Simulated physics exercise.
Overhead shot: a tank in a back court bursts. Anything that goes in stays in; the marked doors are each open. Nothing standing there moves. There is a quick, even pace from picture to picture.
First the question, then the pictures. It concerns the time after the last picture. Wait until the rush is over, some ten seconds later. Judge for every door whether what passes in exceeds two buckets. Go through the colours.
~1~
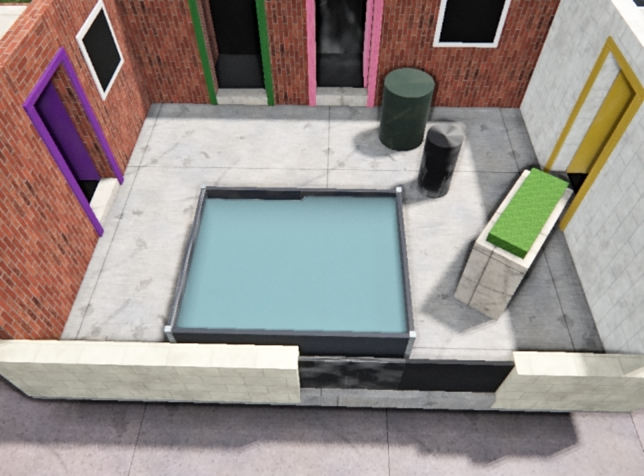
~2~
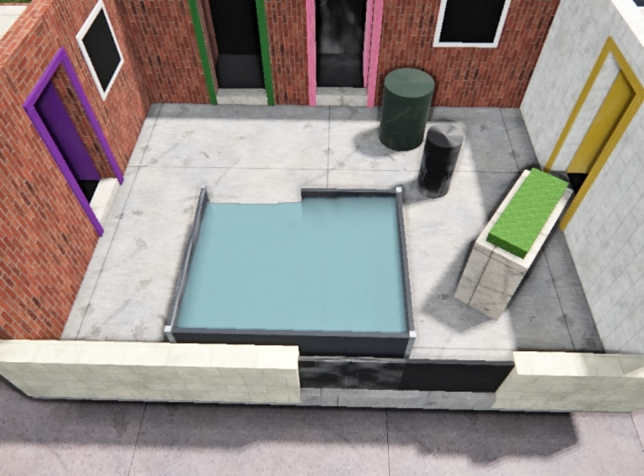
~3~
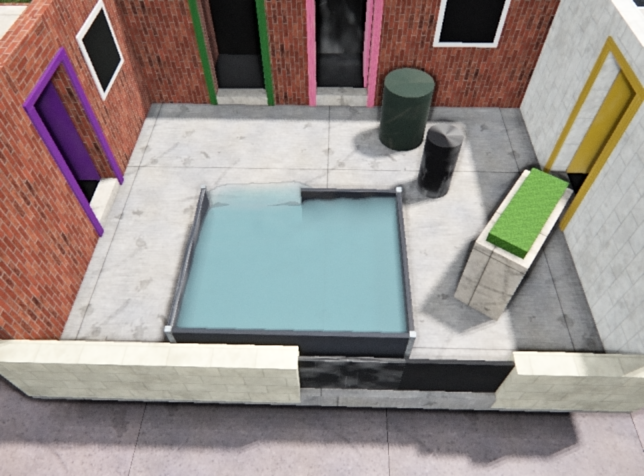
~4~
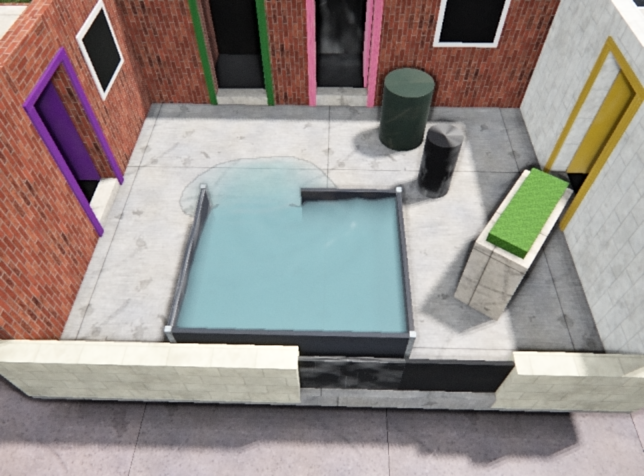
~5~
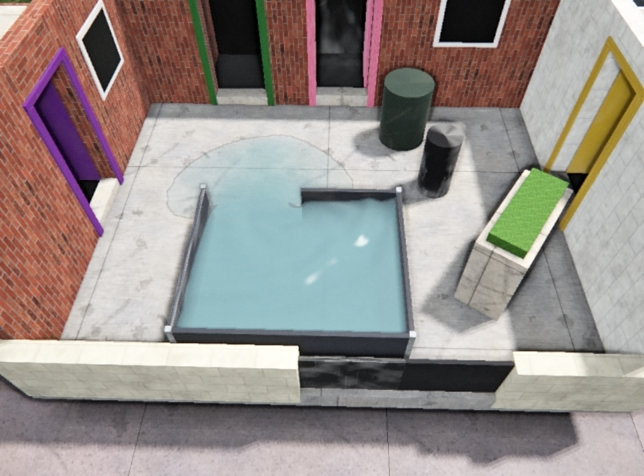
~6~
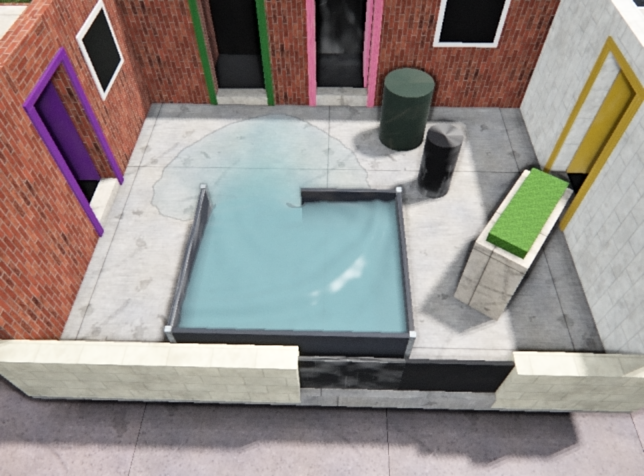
The green door exceeds two; the yellow door does not exceed two; the pink door does not exceed two; the purple door does not exceed two.
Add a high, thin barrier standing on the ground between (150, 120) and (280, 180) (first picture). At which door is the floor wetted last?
The yellow one.
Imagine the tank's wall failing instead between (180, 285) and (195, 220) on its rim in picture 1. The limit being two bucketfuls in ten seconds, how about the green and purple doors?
Looking at both, the green one falls short while the purple one exceeds the mark.
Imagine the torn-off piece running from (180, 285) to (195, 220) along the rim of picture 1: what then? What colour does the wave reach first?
Answer: The purple door.
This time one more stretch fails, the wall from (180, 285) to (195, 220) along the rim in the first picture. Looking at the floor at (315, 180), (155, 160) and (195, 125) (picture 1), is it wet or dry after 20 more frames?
Taken in turn they're unwetted, swamped and swamped.
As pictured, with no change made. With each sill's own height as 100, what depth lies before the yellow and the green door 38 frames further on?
The first comes to about 30 percent, the second to about 100 percent.
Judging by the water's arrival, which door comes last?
That would be the yellow door.
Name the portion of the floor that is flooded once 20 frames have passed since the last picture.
That's roughly 50 per cent.
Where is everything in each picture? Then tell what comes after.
The tank at (296, 257) is whole and still, in the first frame.
The front is at a hidden place, out from the gap on the tank's far side, in the second frame.
Water pours out on the tank's far side and has run to a hidden place, in the third frame.
Water pours out on the tank's far side and has run to (295, 161), in the fourth frame.
Water pours out on the tank's far side and has run to (286, 139), in the fifth frame.
Water pours out on the tank's far side and has run to (288, 118), in the sixth frame.
A moment on, water covers 35 % of the floor; the green door under two buckets in, the yellow door not reached, the pink door wet at the sill, nothing in, the purple door not reached.
Next, water covers 40 % of the floor; the green door over two buckets in, the yellow door not reached, the pink door wet at the sill, nothing in, the purple door wet at the sill, nothing in.
Then, water covers 50 % of the floor; the green door far over two buckets in, the yellow door not reached, the pink door under two buckets in, the purple door wet at the sill, nothing in.
Later, water covers 90 % of the floor; the green door far over two buckets in, the yellow door wet at the sill, nothing in, the pink door under two buckets in, the purple door wet at the sill, nothing in.
In the end, water covers 95 % of the floor; the green door far over two buckets in, the yellow door wet at the sill, nothing in, the pink door under two buckets in, the purple door wet at the sill, nothing in.
